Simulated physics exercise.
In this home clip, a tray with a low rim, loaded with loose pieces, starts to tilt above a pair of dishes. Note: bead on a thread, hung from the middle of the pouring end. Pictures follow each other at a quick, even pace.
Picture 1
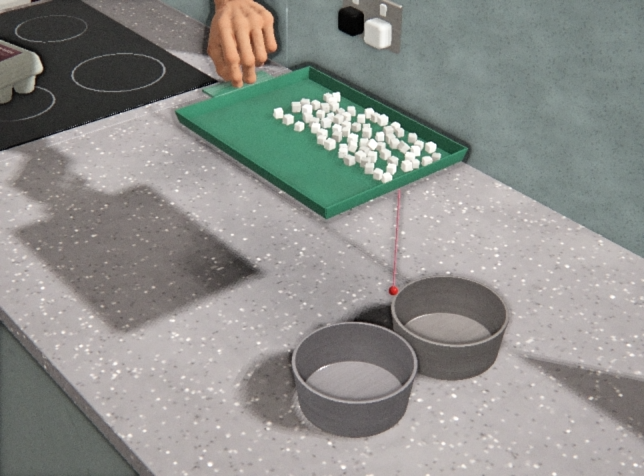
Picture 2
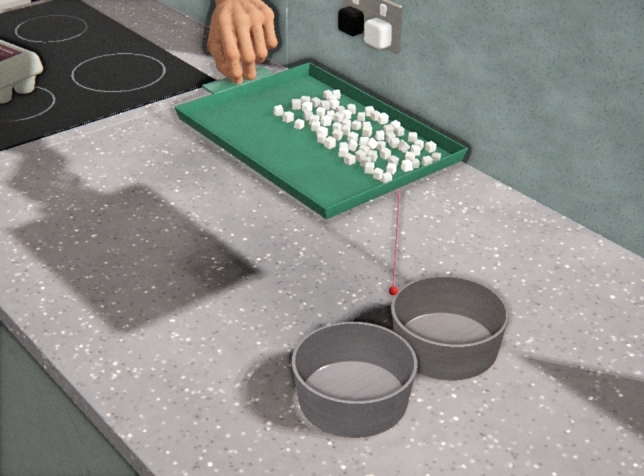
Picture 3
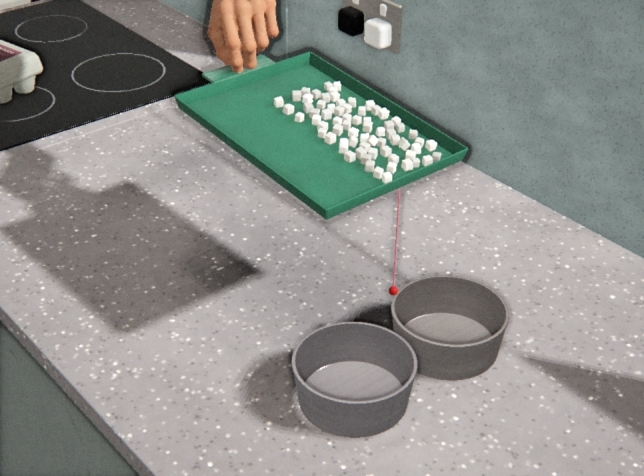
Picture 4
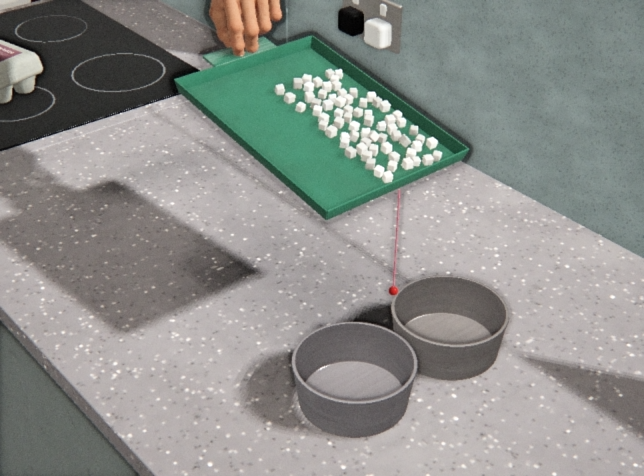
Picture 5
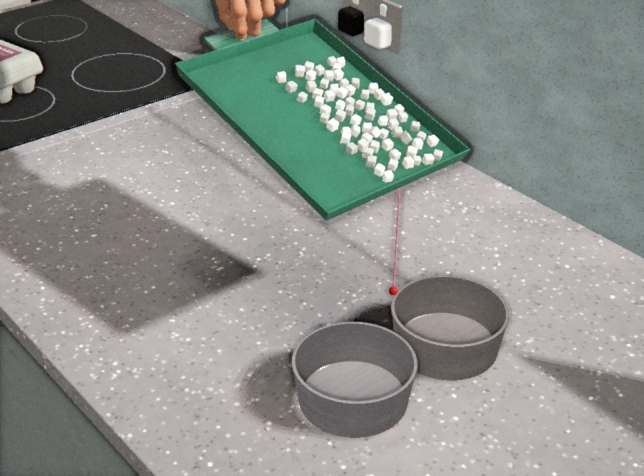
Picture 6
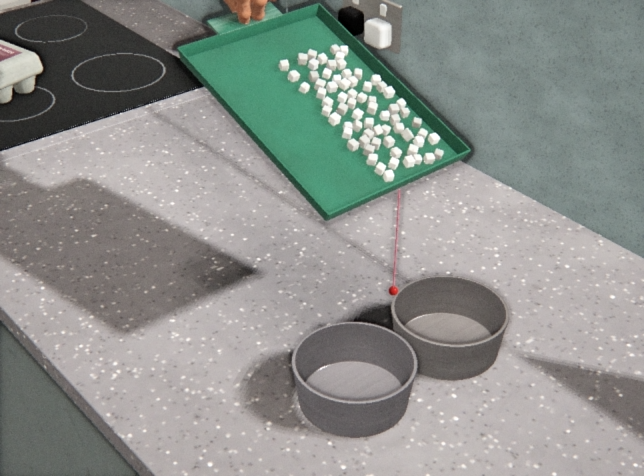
On a speckled kitchen counter, a hand tilting a green tray of white cubes gradually steeper above two empty grey dishes.
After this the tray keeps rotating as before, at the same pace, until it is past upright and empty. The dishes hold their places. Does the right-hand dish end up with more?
Yes. The right-side dish.
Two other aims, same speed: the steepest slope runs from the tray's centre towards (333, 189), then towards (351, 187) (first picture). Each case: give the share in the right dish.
Shares: 10 %, then 20 %.
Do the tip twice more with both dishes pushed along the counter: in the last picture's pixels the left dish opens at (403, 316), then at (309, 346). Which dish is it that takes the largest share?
In the first try it's the left-side dish, and in the second it's the right-side dish.
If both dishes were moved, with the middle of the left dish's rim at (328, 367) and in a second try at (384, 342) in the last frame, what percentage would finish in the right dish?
In order: 60 percent and 40 percent.
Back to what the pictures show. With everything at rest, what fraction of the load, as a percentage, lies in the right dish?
Roughly 70 %.
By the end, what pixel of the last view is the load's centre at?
The centre settles at about (447, 355).
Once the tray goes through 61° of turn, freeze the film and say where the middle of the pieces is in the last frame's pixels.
The middle of the pieces shows up near (417, 156).
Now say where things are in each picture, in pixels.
Corners of the pouring end at (327, 206) and (463, 148), level; middle of the load at (367, 133), sugar cubes; left dish at (395, 409); right dish at (490, 353); bead on its thread at (393, 291), in the first picture.
Corners of the pouring end at (327, 206) and (463, 148), level; middle of the load at (367, 131), in the second picture.
Corners of the pouring end at (327, 207) and (463, 148), tipped barely, level across its low end; middle of the load at (367, 127), in the third picture.
Corners of the pouring end at (328, 208) and (464, 148), tipped a little, level across its low end; middle of the load at (368, 120), in the fourth picture.
Corners of the pouring end at (329, 209) and (465, 149), tipped a little, level across its low end; middle of the load at (370, 114), in the fifth picture.
Corners of the pouring end at (329, 211) and (466, 149), tipped clearly, level across its low end; middle of the load at (372, 108); left dish at (395, 409); right dish at (490, 353), in the sixth picture.
Soon after the last picture, tray tipped steeply; all on the tray.
A little later, tray tipped right over; most on the tray; a stray few in the left dish; a small part in the right dish; a small part outside both; a small part in the air.
Later still, tray tipped past a quarter turn; about a quarter in the left dish; about two thirds in the right dish; a small part outside both.
At rest, tray tipped past a quarter turn; about a quarter in the left dish; about two thirds in the right dish; a small part outside both.
